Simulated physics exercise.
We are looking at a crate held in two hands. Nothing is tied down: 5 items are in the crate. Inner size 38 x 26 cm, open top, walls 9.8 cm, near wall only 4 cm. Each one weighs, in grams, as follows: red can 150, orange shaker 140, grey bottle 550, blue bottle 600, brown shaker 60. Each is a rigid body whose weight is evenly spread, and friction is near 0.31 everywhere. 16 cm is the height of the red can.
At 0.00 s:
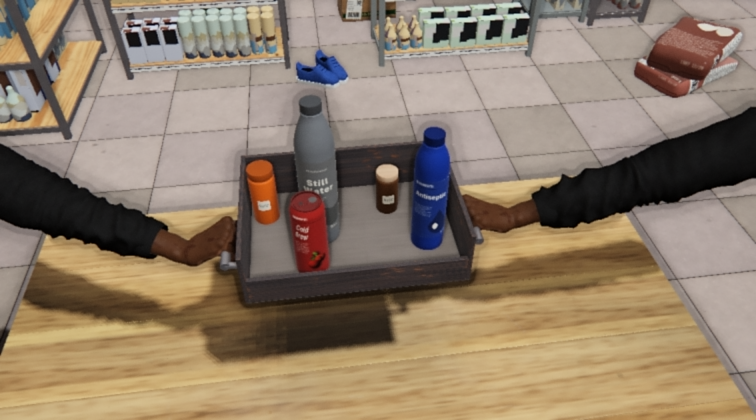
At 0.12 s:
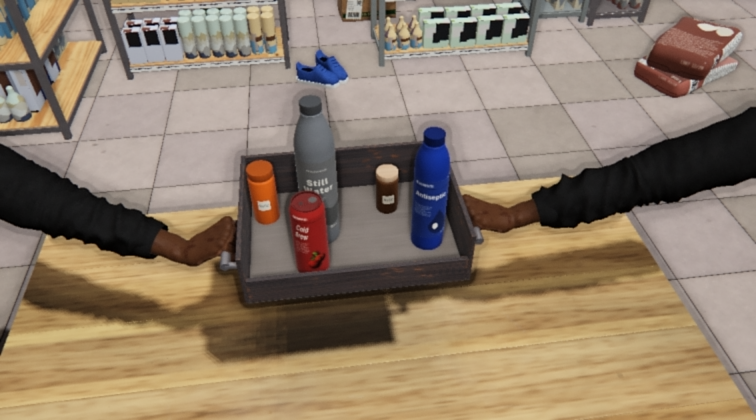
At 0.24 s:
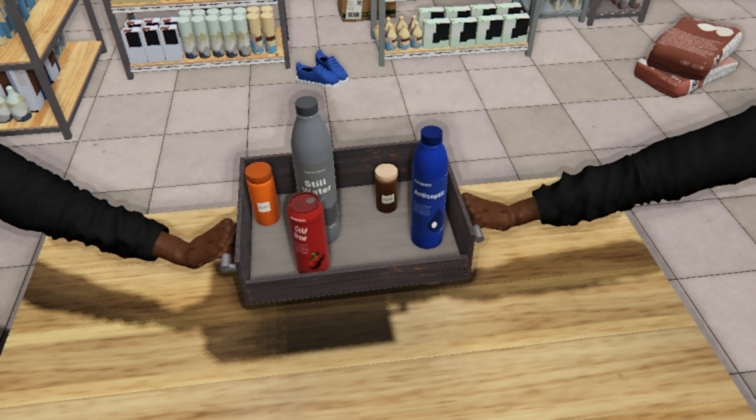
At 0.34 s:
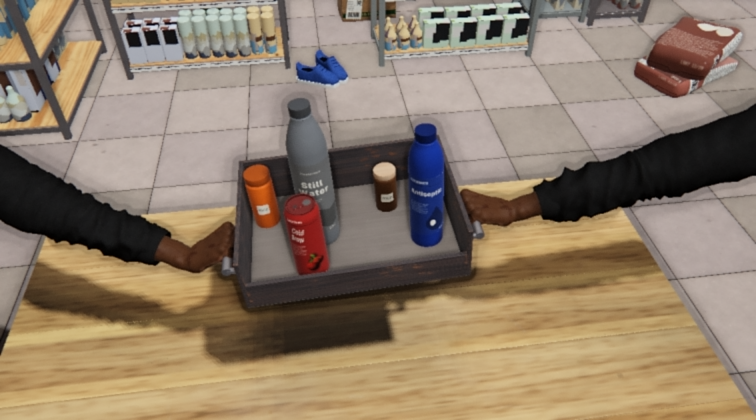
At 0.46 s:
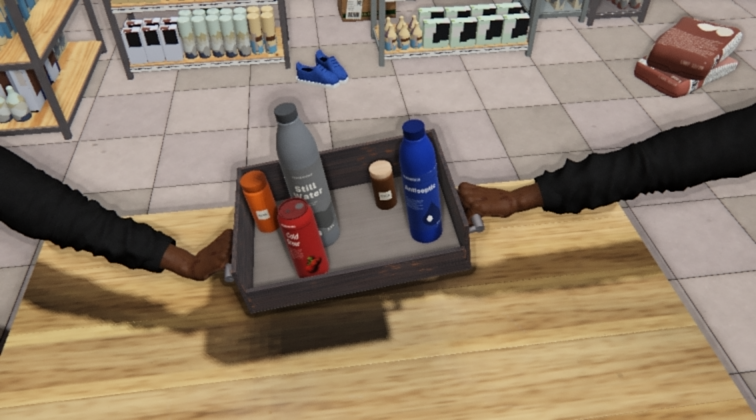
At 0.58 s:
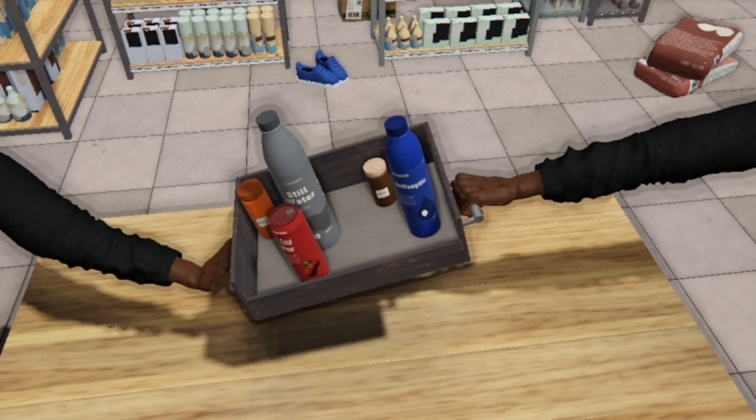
Two hands hold a crate of five containers level, then tilt its left side down.
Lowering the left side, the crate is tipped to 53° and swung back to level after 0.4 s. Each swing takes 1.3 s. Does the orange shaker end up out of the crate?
No.
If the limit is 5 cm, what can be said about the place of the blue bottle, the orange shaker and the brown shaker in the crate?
In short, the blue bottle leaves its position, the orange shaker stays close to home, the brown shaker leaves its position.
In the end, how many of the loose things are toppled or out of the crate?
That makes 3.
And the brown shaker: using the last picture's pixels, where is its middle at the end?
Resting point, approx. (273, 184) px.
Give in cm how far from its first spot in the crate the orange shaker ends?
Displacement: Approx. 1 cm.
After 0.98 s, tip 42°, left side down; grey bottle 50° off its base; blue bottle 47° off its base; brown shaker moved 10 cm.
After 1.28 s, tip 52°, left side down; grey bottle now out of the crate; orange shaker 16° off its base near (276, 242); blue bottle 60° off its base.
After 2.48 s, tip 24°, left side down; orange shaker 16° off its base near (259, 215); blue bottle 62° off its base; red can 53° off its base.
In the end (3.6 s), out of the crate, grey bottle; toppled in the crate, red can and blue bottle; not toppled but over 5 cm from the start, brown shaker; the last one under 5 cm from the start. In the last view, orange shaker near (260, 194).
